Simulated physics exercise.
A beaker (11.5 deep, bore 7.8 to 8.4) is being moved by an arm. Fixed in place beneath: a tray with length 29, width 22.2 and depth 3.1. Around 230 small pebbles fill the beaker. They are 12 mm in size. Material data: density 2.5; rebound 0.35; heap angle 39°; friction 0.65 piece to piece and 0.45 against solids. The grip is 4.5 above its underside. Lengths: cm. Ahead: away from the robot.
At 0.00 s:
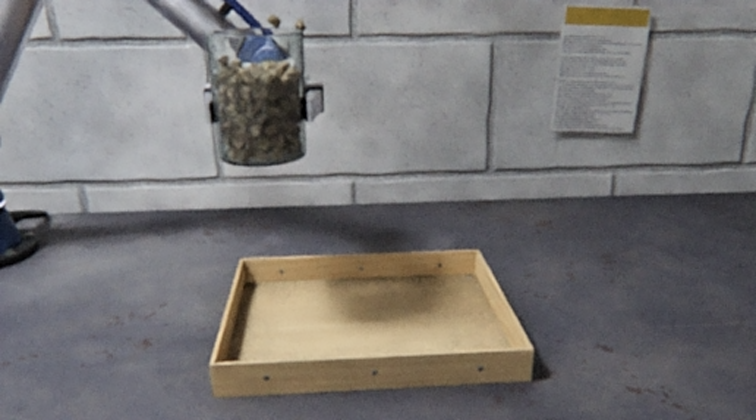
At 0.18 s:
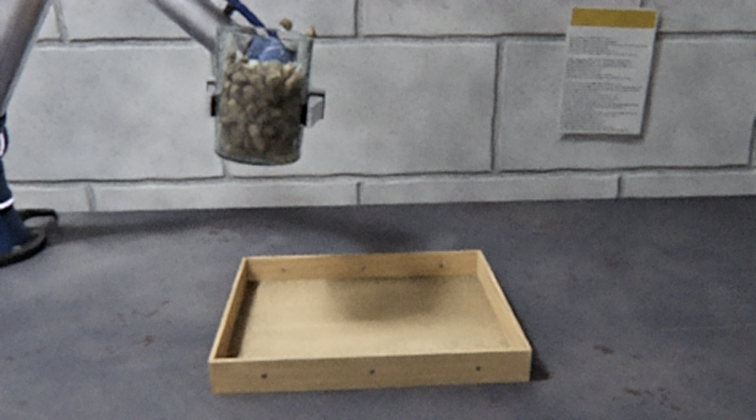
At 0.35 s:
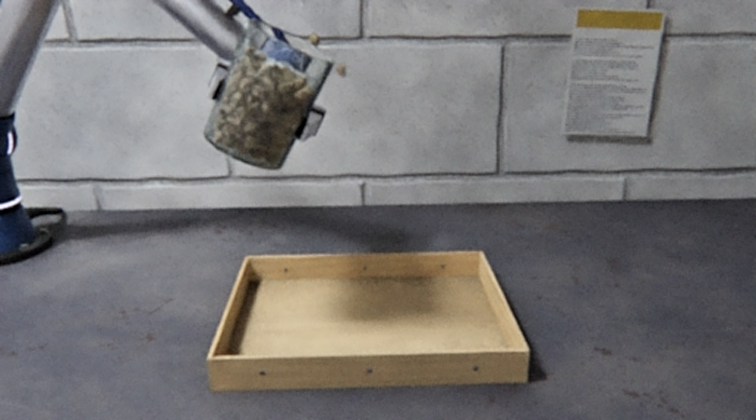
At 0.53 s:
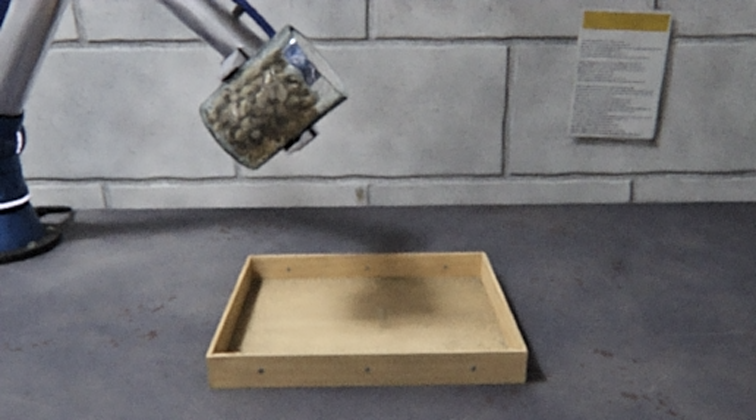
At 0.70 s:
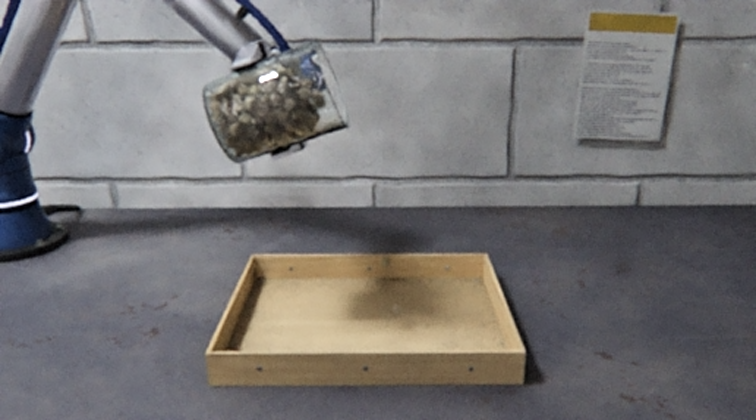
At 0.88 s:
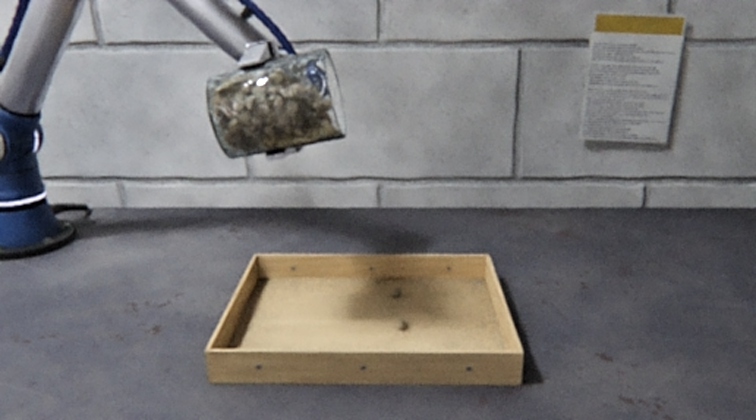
On a dark surface before a pale block wall, a robot arm tilts a clear beaker of small pebbles rightward above a wooden tray until it lies nearly on its side, and a couple of pebbles drop into the tray.
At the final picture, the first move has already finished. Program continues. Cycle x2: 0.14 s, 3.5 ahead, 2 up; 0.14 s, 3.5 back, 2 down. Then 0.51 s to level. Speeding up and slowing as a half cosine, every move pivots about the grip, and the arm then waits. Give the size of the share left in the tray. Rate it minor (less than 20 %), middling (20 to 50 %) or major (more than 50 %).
Middling, 20 to 50 %.
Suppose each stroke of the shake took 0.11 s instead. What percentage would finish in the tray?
That change gives some 50 percent.
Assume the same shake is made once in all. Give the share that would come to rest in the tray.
Estimate for that case: 15 %.
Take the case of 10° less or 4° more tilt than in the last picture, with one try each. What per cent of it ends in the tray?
Estimates, in order: 10 % and 40 %.
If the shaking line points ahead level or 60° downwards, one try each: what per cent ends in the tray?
Near 20 and 5 percent respectively.
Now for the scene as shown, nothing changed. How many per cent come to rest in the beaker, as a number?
About 70 per cent.
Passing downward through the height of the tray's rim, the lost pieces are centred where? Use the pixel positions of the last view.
They come through centred close to (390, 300).
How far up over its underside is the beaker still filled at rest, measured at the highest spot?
Around 8.5 cm above the underside.
After 1.31 s, tilted 78° forward, highest piece 28 above the table; 201 in the beaker, 30 in the tray, 1 in flight or on a rim.
After 1.74 s, tilted 29° forward, highest piece 29 above the table; 157 in the beaker, 72 in the tray, 1 on the table or floor, 2 in flight or on a rim.
After 2.15 s, level, highest piece 29 above the table; 157 in the beaker, 74 in the tray, 1 on the table or floor.
After 3.20 s, level, highest piece 29 above the table; 157 in the beaker, 74 in the tray, 1 on the table or floor.
In the end, 157 in the beaker, 74 in the tray, 1 on the table or floor. That is 32 % in the tray.
